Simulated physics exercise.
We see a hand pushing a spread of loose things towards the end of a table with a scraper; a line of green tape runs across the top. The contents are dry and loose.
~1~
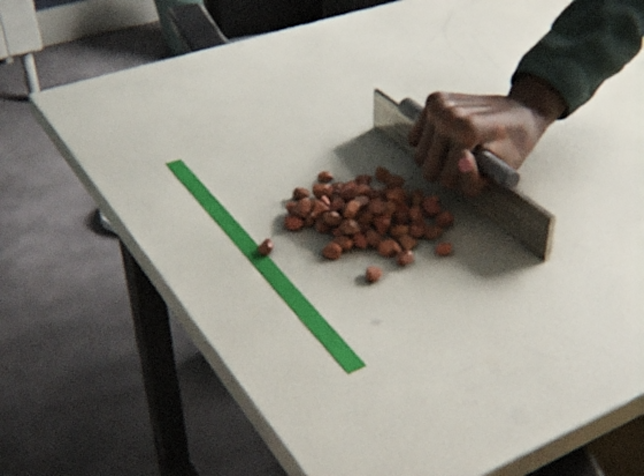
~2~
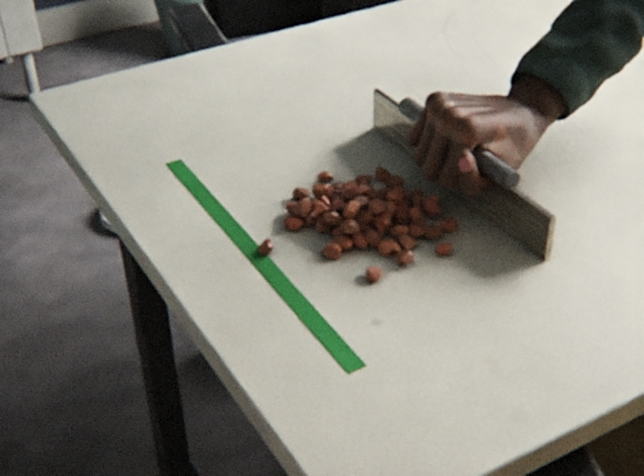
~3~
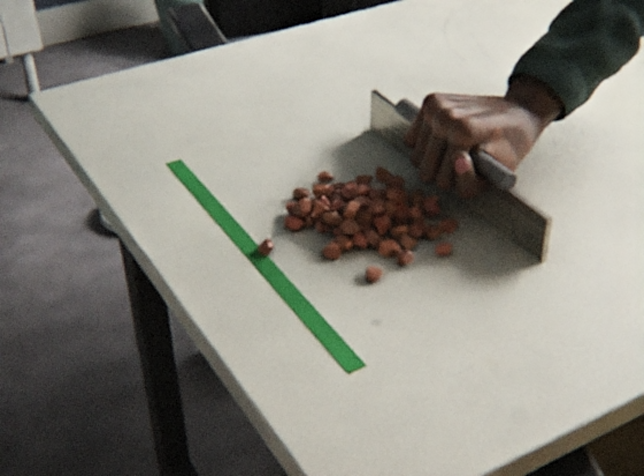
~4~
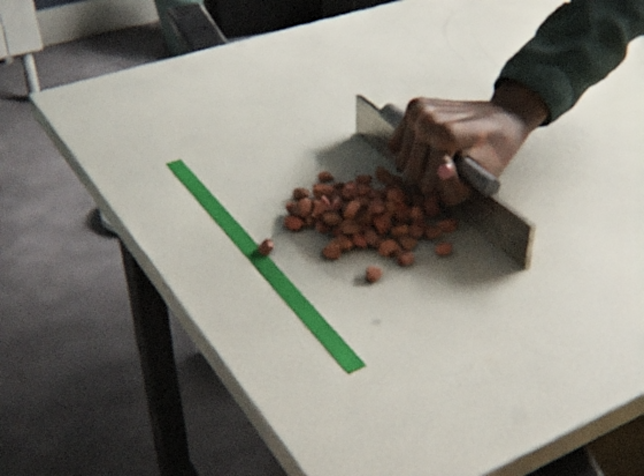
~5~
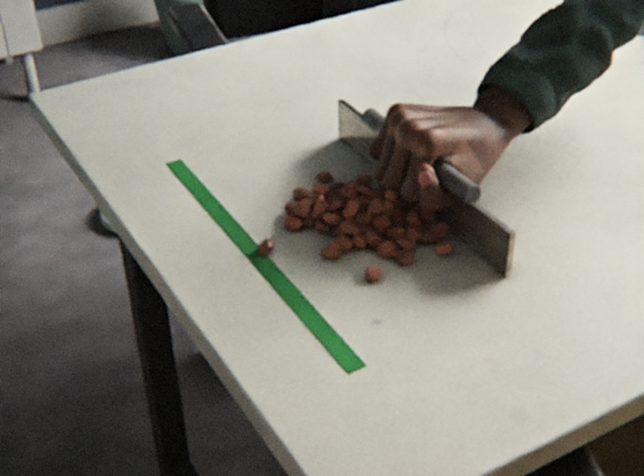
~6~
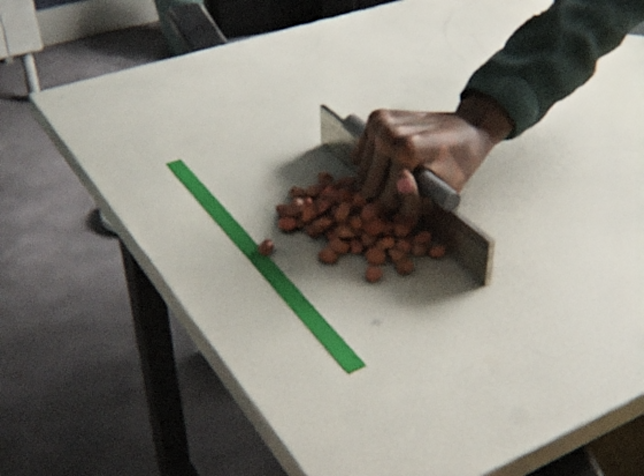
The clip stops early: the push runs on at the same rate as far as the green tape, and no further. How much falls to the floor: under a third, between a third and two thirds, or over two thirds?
Over the edge goes less than a third of it.
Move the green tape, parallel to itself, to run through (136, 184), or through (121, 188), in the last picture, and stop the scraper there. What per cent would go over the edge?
In turn 70 and 90 in a hundred.
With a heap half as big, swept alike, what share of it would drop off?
Roughly 0 in a hundred.
Soon after the last picture, scraper still moving, near (321, 191); heap all on the table, its front near (229, 260).
A little later, scraper stopped at the green tape; heap a small part over the edge.
At rest, scraper stopped at the green tape; heap a small part over the edge.
